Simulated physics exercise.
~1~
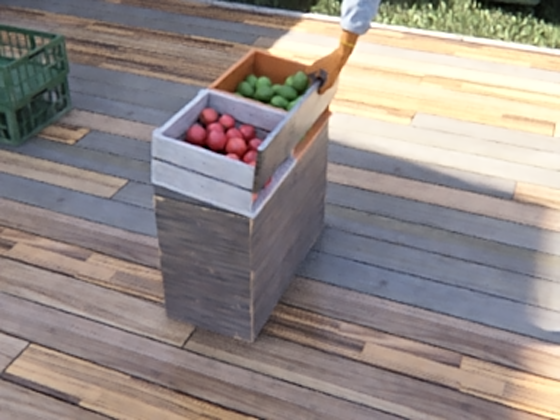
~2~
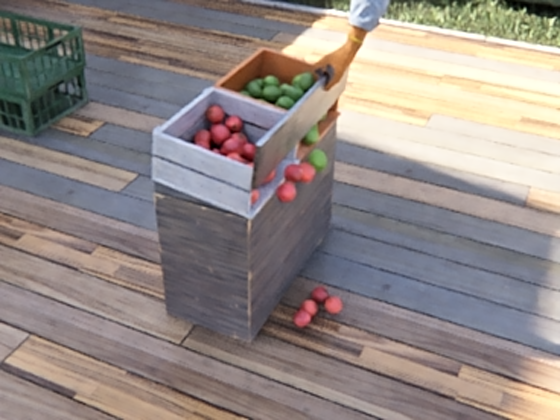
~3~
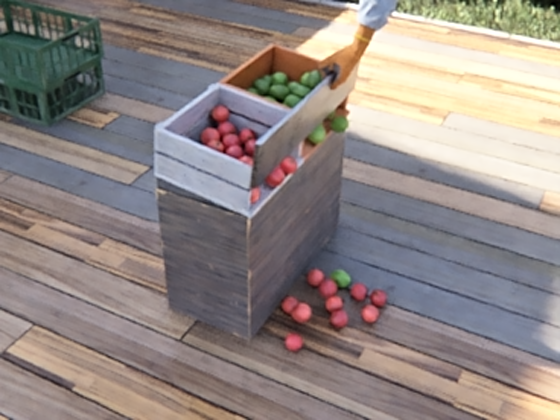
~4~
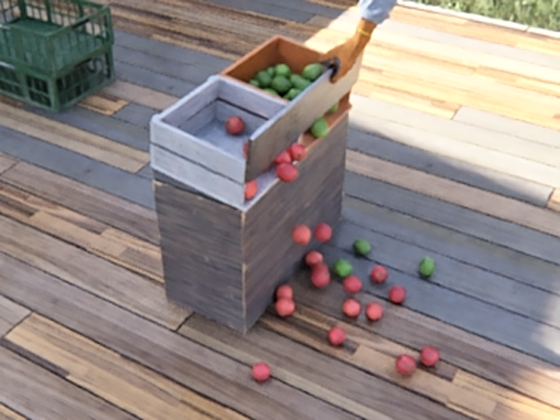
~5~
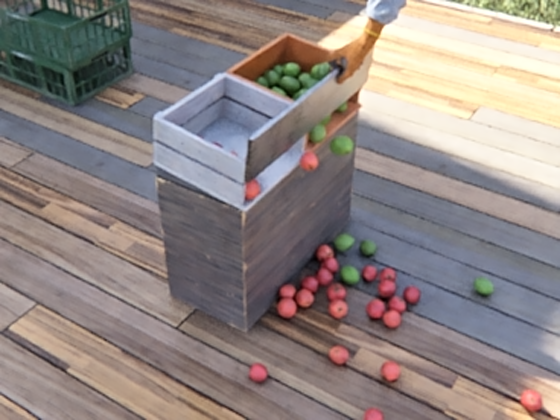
A hand lifts a gate, and red and green fruits tumble onto the wooden deck.
